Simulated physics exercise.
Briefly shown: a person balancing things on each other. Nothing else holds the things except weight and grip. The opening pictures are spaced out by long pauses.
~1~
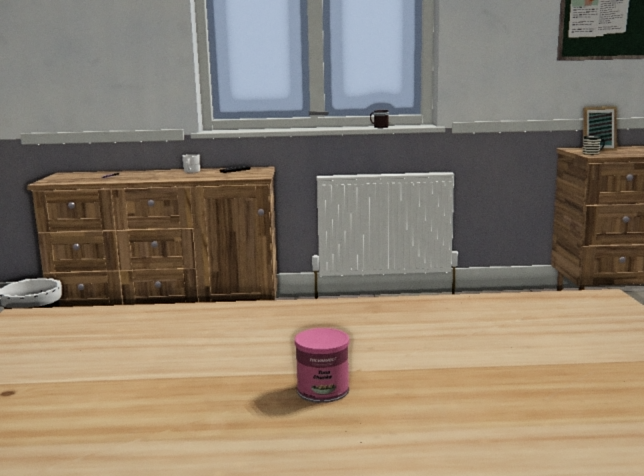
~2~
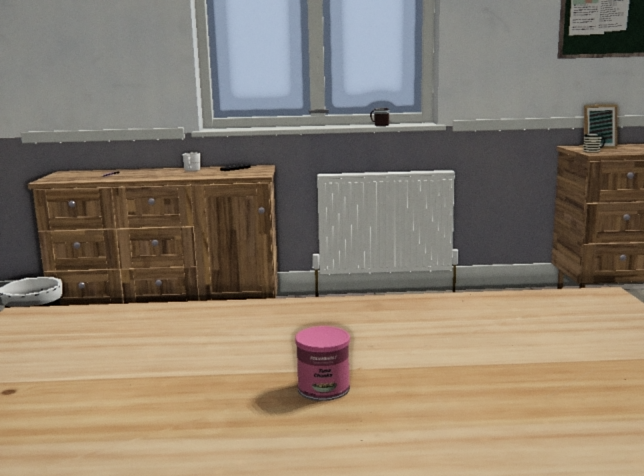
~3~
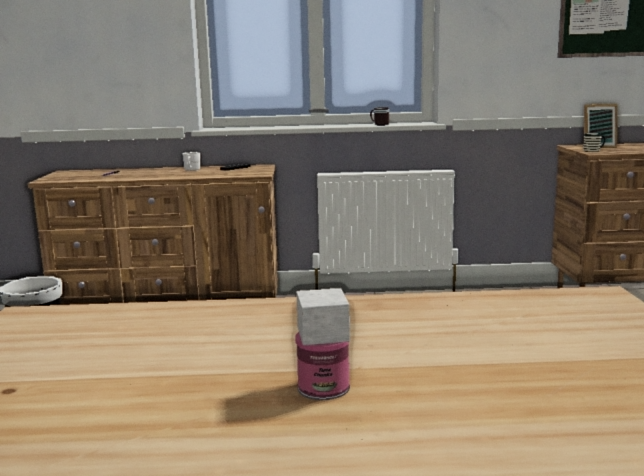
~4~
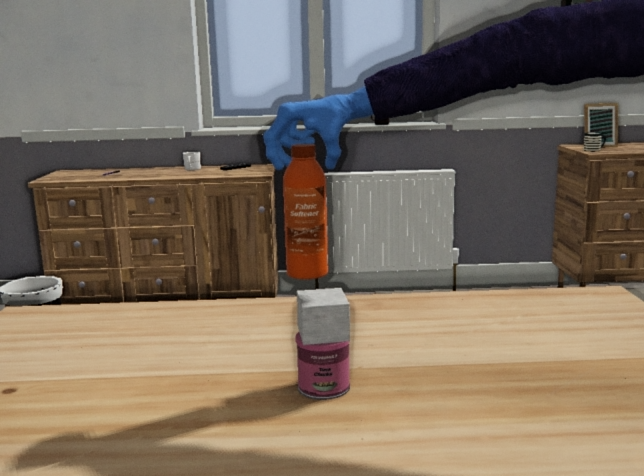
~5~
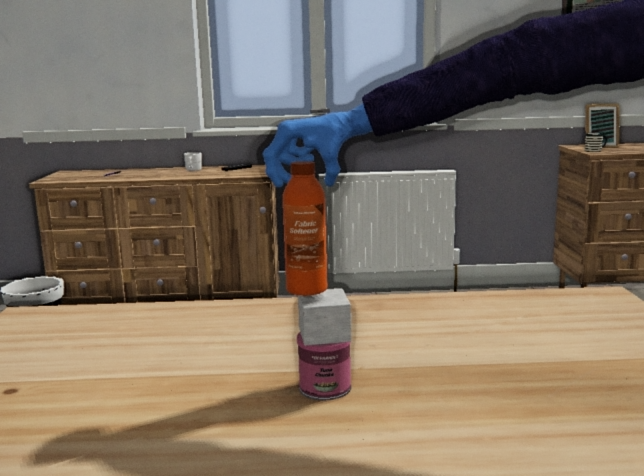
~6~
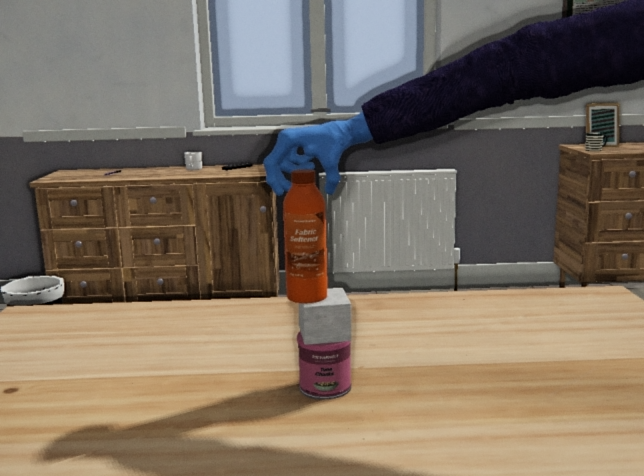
A blue-gloved hand lowering an orange bottle onto a grey block that has appeared on top of a pink pot.
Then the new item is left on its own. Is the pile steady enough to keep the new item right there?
The pile will be okay.
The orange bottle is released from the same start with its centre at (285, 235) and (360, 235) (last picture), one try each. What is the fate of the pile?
First try: It loses its balance; second try: It loses its balance.
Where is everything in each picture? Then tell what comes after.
In the first frame, the last thing is not in view yet; pink pot (322, 364).
In the second frame, the last thing is not in view yet; pink pot (323, 363).
In the third frame, the last thing is not in view yet; pink pot (323, 362).
The fourth frame shows on its way; orange bottle (306, 211); pink pot (323, 361).
The fifth frame shows on its way; orange bottle (305, 228); pink pot (325, 362).
The sixth frame shows in place under the hand; orange bottle (305, 236); pink pot (325, 361).
Then, 0.20 s later than the last frame, all is still.
Then, 0.50 s later than the last frame, orange bottle resting near (305, 236).
When it is over, all 3 as before. End places, in pixels of the last picture, orange bottle near (305, 236). The pile stays up.
